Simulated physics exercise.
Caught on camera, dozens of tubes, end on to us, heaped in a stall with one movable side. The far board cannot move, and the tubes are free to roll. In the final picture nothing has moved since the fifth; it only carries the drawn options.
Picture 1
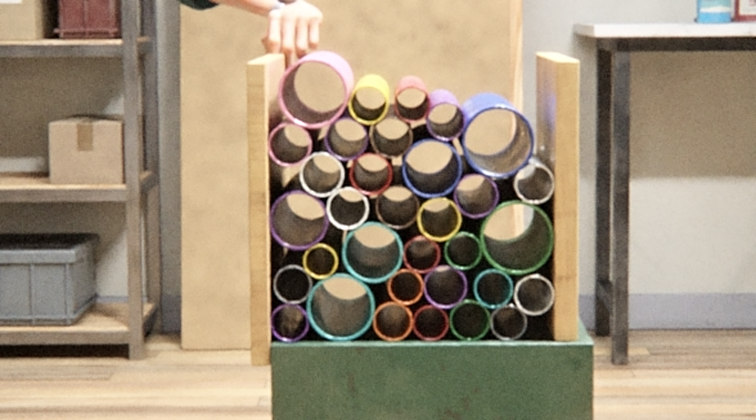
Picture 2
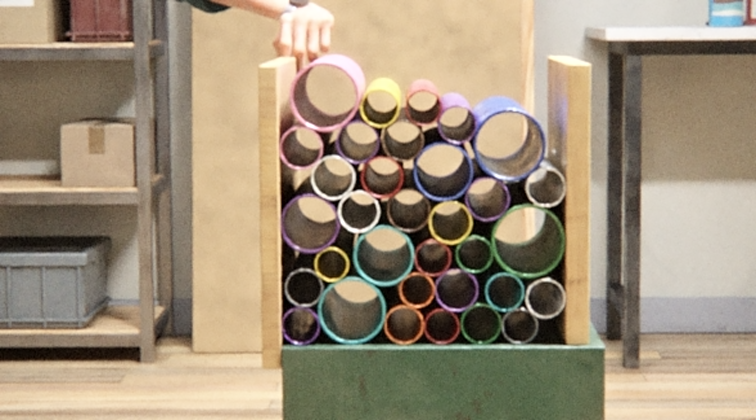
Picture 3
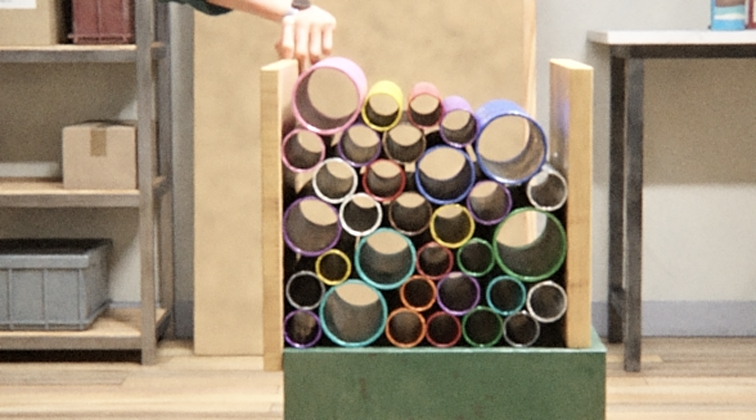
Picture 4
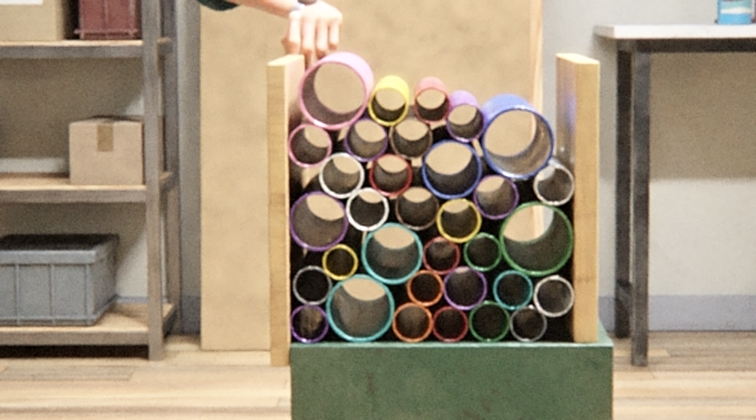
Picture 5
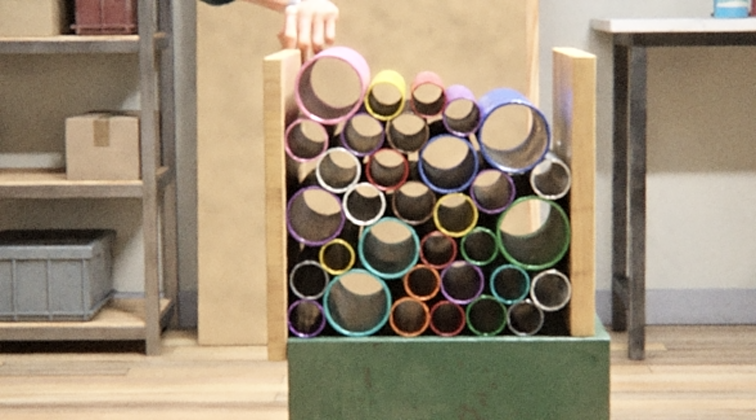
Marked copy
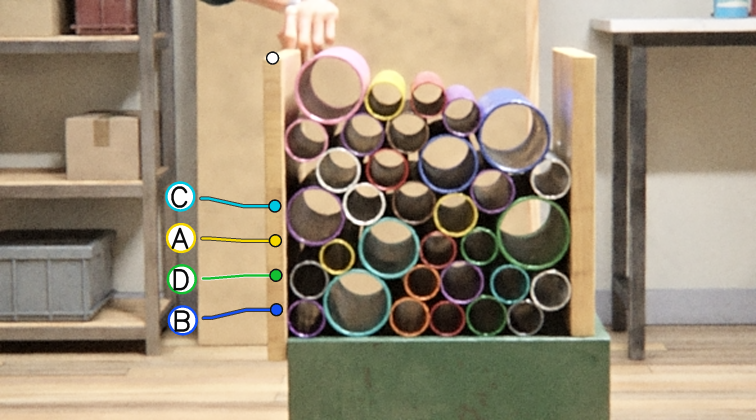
A hand reaches in at upper left, resting by a large pink tube atop a heap of tubes, seen from the front in a room with shelving at left and a table at right. Purple, blue, green, turquoise, red and yellow rims crowd between two wooden boards on a green base. The heap shows no clear change while the camera shifts slightly, jogging the whole view.
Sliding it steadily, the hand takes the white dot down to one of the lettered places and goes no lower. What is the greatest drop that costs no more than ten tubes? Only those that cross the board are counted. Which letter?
Lower it to D and no more.
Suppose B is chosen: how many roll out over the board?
The count is twelve.
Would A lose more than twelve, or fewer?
Fewer than twelve.
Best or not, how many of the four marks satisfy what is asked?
Three of them.
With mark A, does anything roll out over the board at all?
Yes.
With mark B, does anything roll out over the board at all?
At B: Yes.
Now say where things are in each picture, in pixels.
The first picture shows a purple tube (476, 196); a pink tube (290, 145); a pink tube (313, 93).
The second picture shows a pink tube (324, 96); side board (282, 200).
The third picture shows a purple tube (302, 328); a grey tube (521, 329).
The fourth picture shows a turquoise tube (513, 290); a green tube (483, 252).
The fifth picture shows a purple tube (493, 191); a pink tube (306, 141); a pink tube (329, 89).
On the marked copy, A at (276, 241); B at (277, 309); C at (275, 206); D at (276, 275); the white dot at (273, 58).
With D. Early on, top of the board (284, 153).
Further on, top of the board (286, 257).
At the end, top of the board (286, 274), eight out over the board.
As for the rest, A two out over the board; B more than ten out over the board; C two out over the board.
